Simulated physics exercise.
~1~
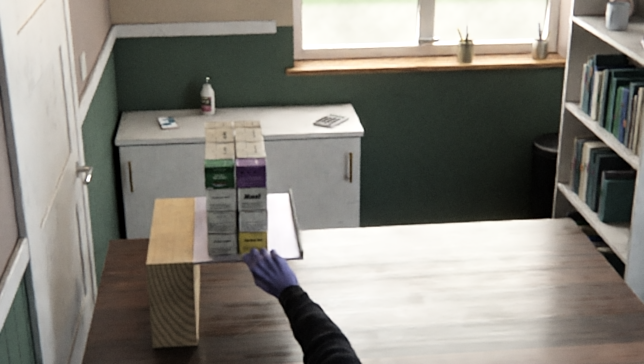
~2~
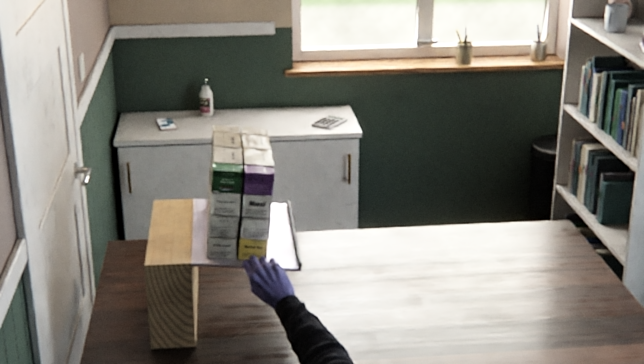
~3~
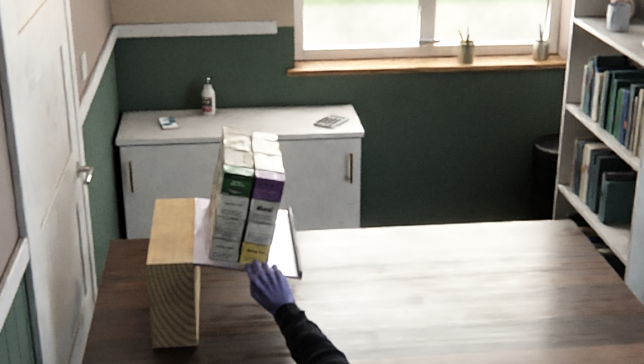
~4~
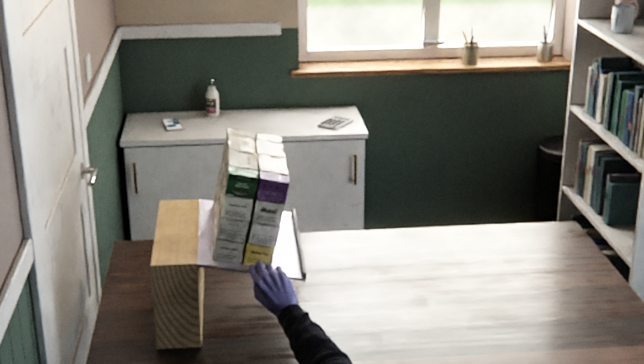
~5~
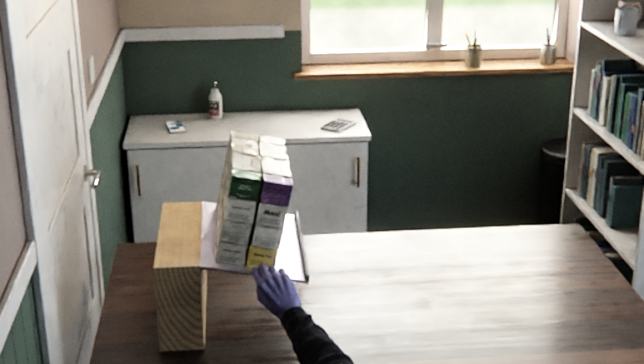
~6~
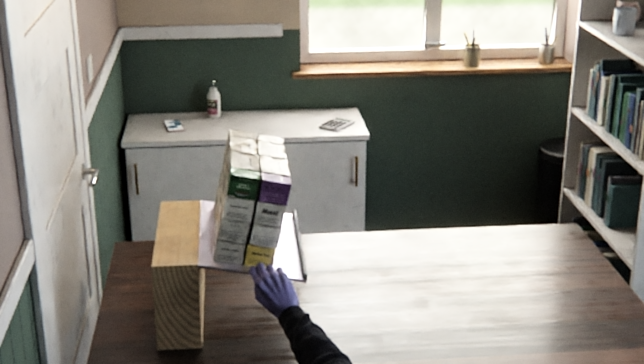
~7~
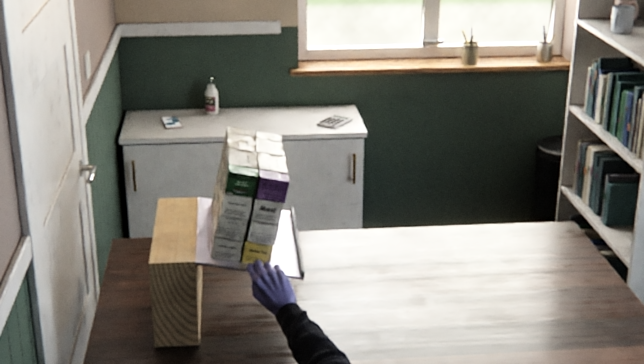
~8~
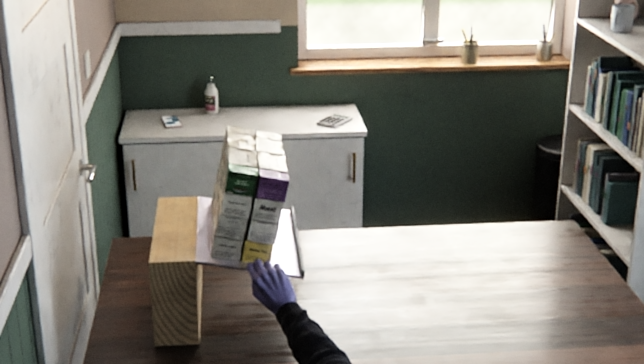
Gloved hand at the edge of a hinged tray as it dips slightly, the stacked tea packets leaning right but staying aboard.
